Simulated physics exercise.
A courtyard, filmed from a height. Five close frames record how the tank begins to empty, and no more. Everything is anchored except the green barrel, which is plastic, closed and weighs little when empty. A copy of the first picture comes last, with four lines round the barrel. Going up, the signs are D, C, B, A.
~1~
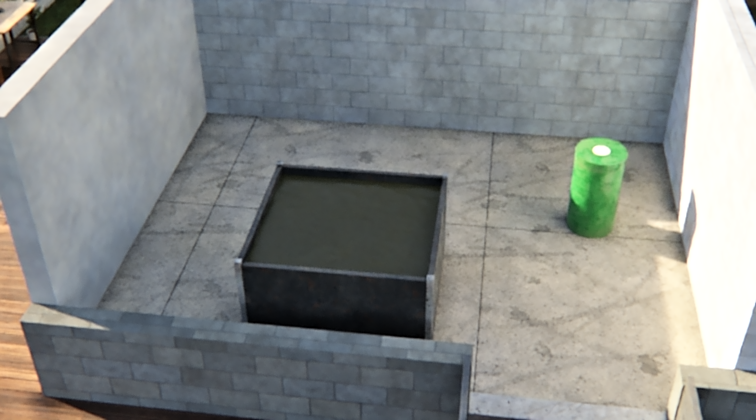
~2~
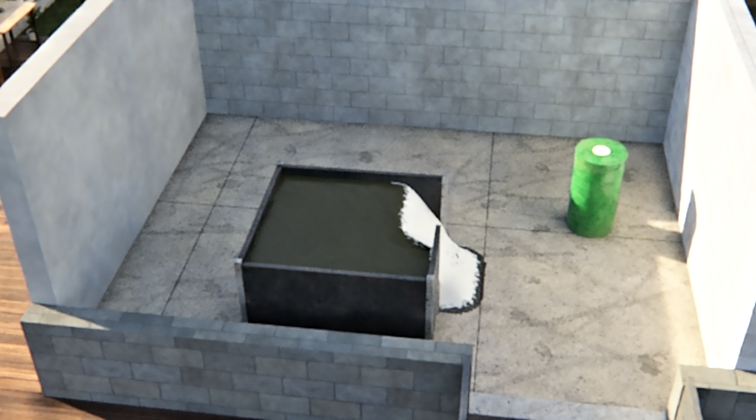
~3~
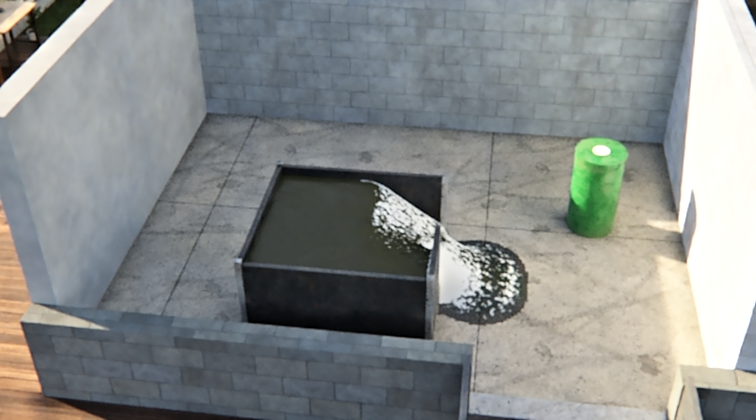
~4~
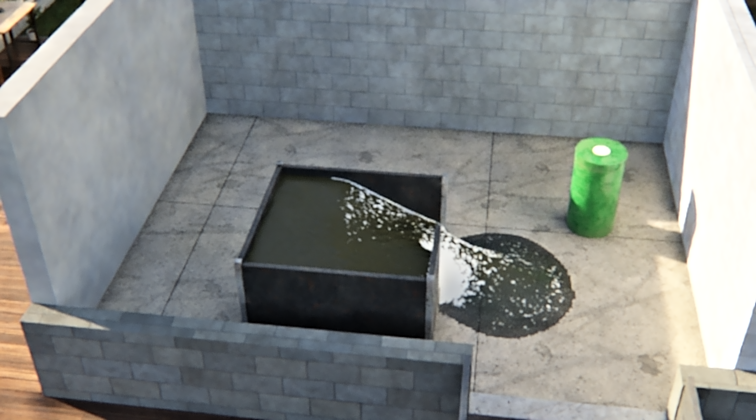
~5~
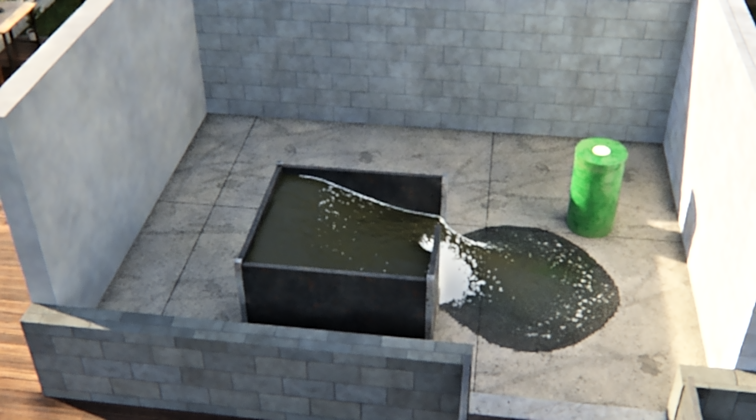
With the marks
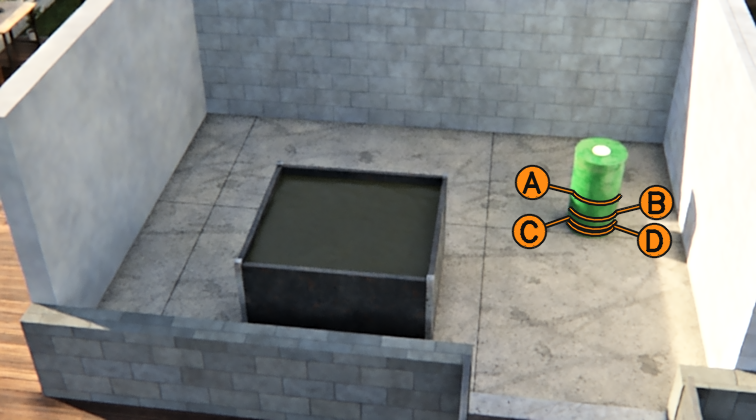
A dark square tank of murky water pouring from its right side, a foamy puddle spreading across the walled concrete yard.
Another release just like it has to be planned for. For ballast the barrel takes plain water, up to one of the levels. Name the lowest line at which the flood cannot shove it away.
The answer is level A.
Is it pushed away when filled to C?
Yes.
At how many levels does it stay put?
One of the four.
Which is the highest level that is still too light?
Level B.
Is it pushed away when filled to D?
Yes, it does.
In orange, A at (597, 203); B at (594, 219); C at (592, 229); D at (592, 234); from the bottom up D, C, B, A.
Choosing A, it does not move.
Choosing B, it is pushed about its own width away.
Choosing C, it is pushed about 4 times its own width away.
Choosing D, it is pushed about 5 times its own width away.
